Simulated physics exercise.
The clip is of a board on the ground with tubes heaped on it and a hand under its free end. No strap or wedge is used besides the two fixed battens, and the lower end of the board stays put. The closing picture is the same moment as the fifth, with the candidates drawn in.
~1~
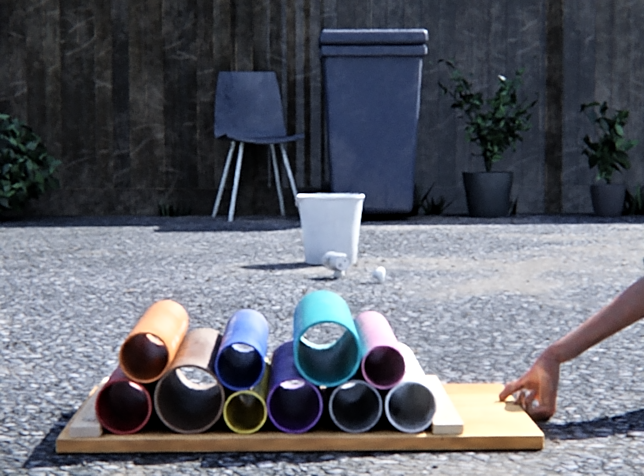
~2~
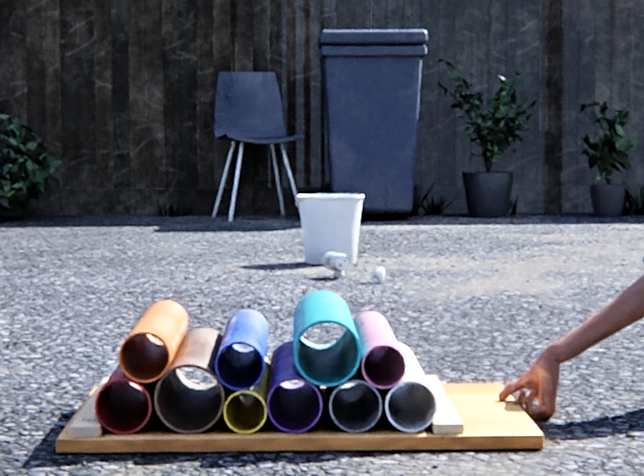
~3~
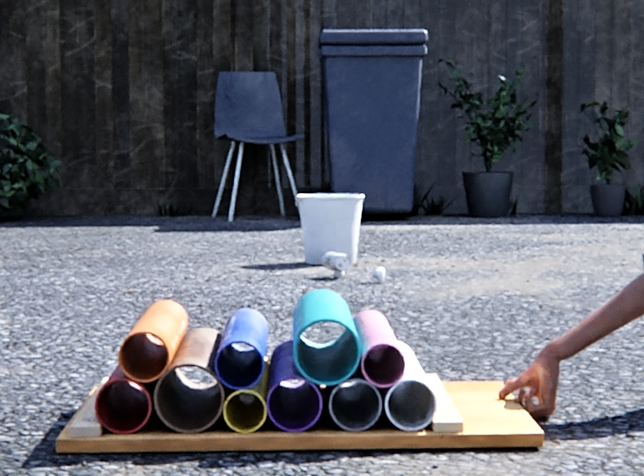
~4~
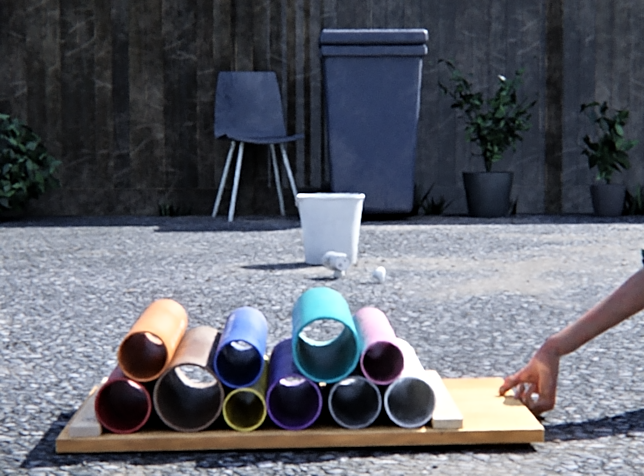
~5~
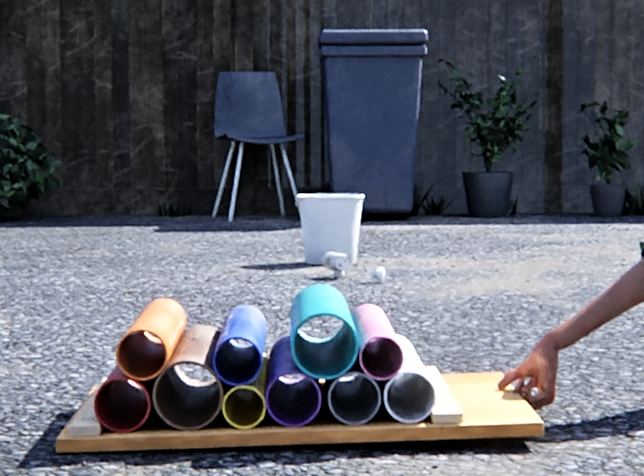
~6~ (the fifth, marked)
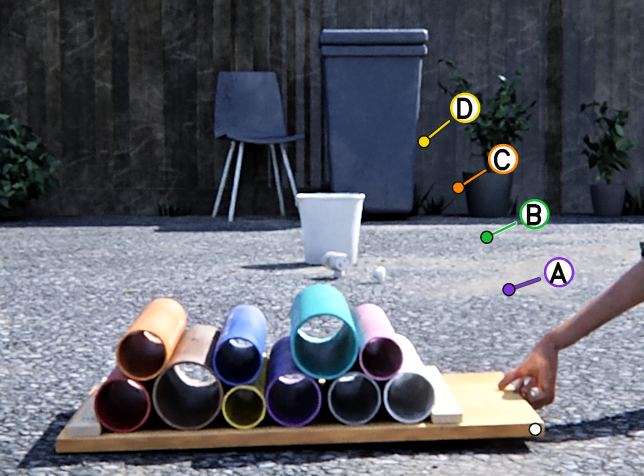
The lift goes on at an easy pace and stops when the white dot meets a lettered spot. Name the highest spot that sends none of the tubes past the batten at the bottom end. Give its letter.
Lift it to A and no more.
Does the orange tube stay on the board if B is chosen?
The orange tube: No.
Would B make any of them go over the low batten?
At B: Yes.
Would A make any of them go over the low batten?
No.
On the marked copy, A at (509, 289); B at (487, 237); C at (458, 188); D at (424, 141); the white dot at (535, 430).
Following A. Soon after the start, board at 14°.
Later, board at 19°.
In the end, board at 19°, none over the low batten.
As for the rest, B ten over the low batten; C ten over the low batten; D ten over the low batten.
